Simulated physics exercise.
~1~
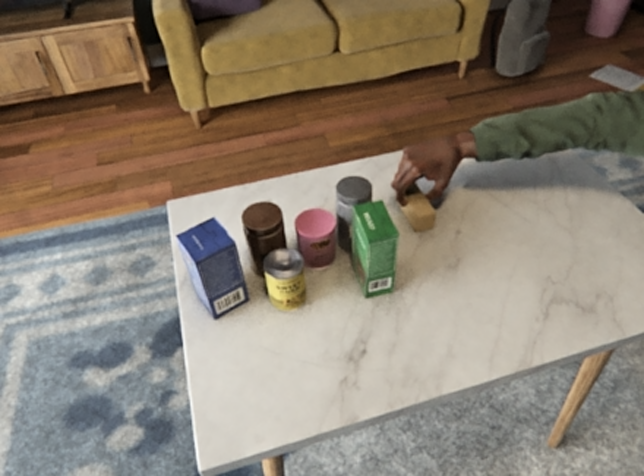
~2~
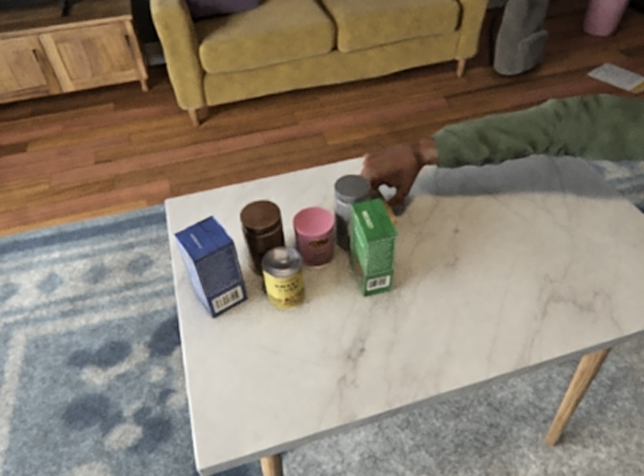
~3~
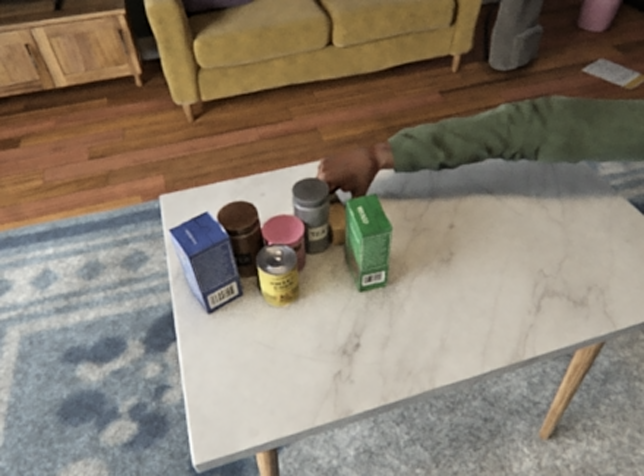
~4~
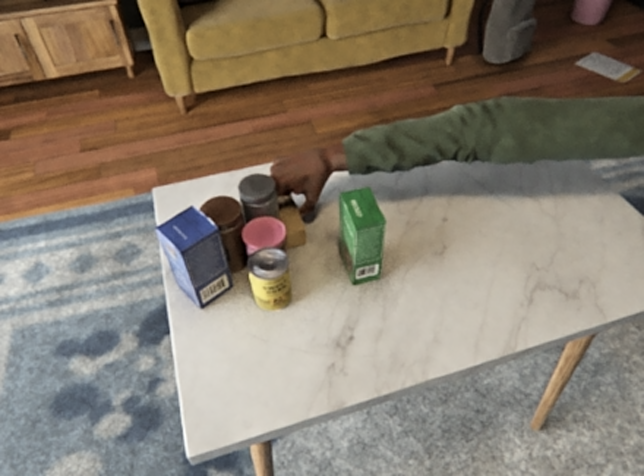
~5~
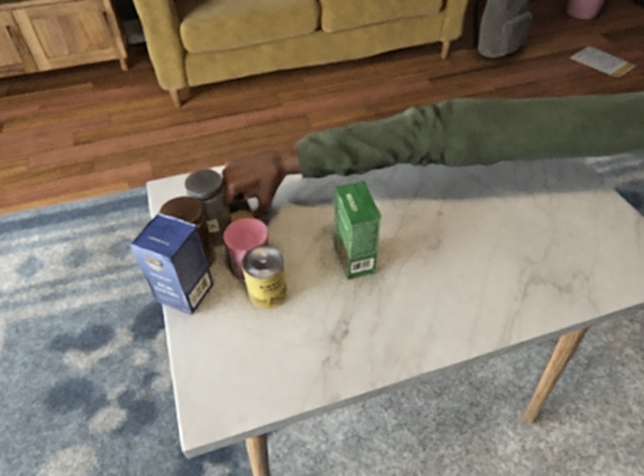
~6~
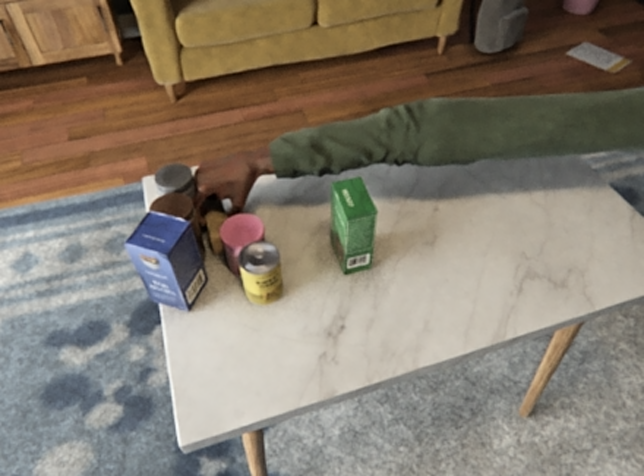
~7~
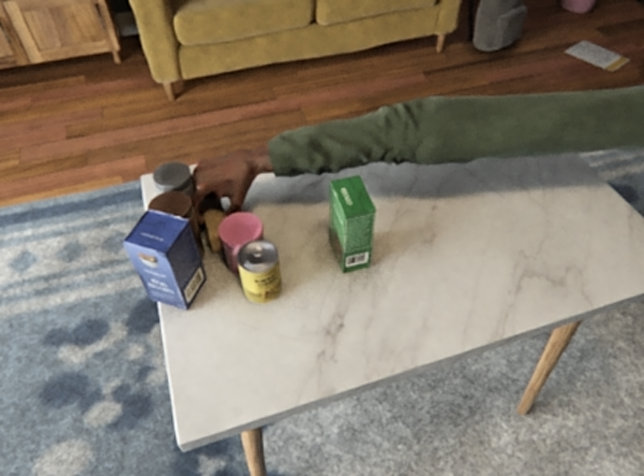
The footage shows a hand slowly pushing a small block leftward along a marble-topped table, shifting a grey jar, pink tin, brown jar and then a blue carton toward the left end, where all remain upright on the table while the green carton and yellow tin stay in place.
